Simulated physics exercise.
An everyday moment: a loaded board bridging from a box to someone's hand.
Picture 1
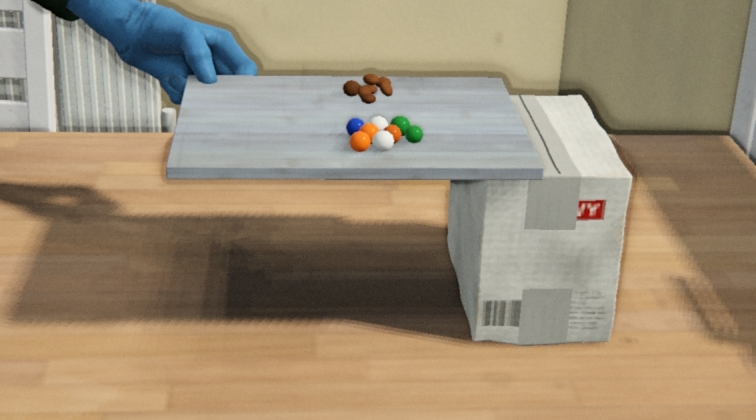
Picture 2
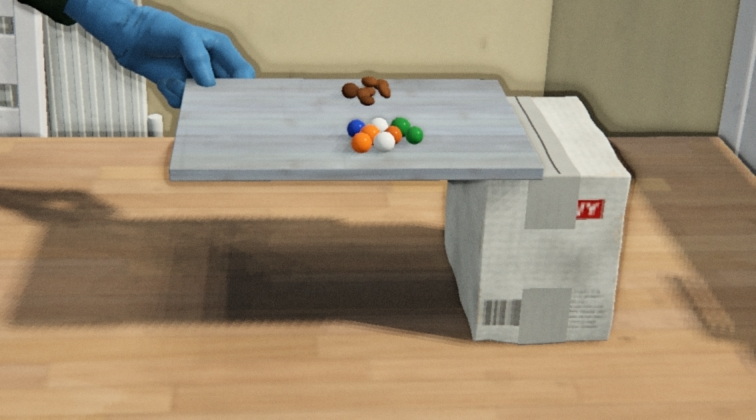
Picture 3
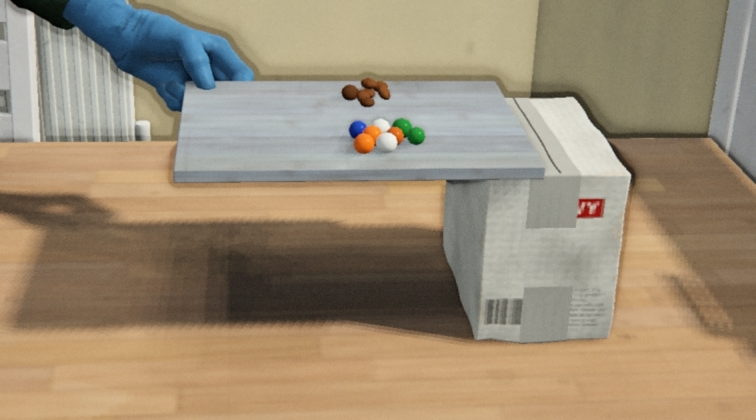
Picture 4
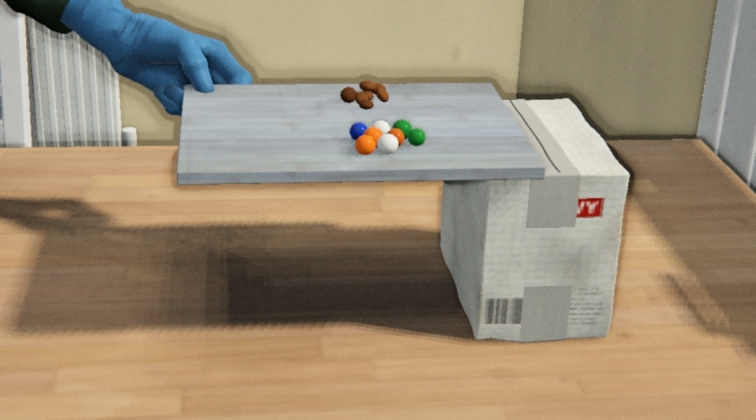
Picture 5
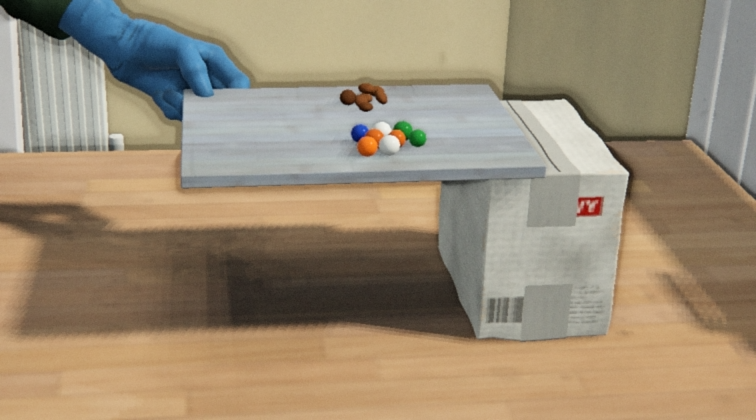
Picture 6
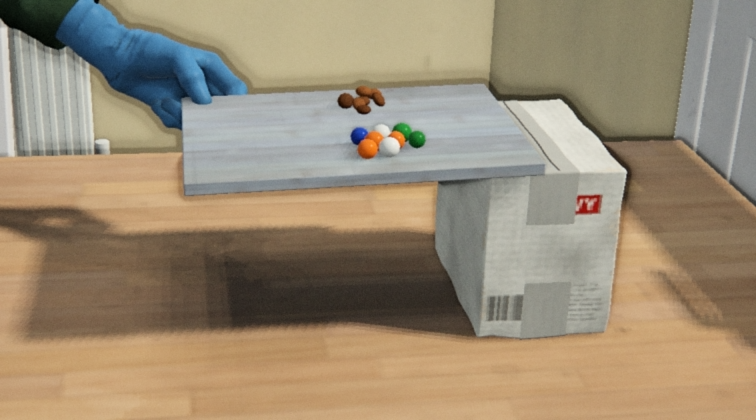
A blue-gloved hand lowering its end of a grey board slightly, the other end on a white box, gumballs and brown bits staying put.
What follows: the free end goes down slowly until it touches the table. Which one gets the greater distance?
The longer run belongs to the front portion.
Then, 0.64 s past the last view, board sloping at 16°; front portion all still on the board; back portion all still on the board.
Then, 1.33 s past the last view, board sloping at 32°; front portion mostly one to two board lengths out; back portion all still on the board.
Then, 2.15 s past the last view, board resting at 40°; front portion mostly more than two board lengths out, most gone off the table; back portion mostly at the foot of the board.
Finally, board resting at 40°; front portion mostly more than two board lengths out, most gone off the table; back portion mostly at the foot of the board; the front portion has gone farther.
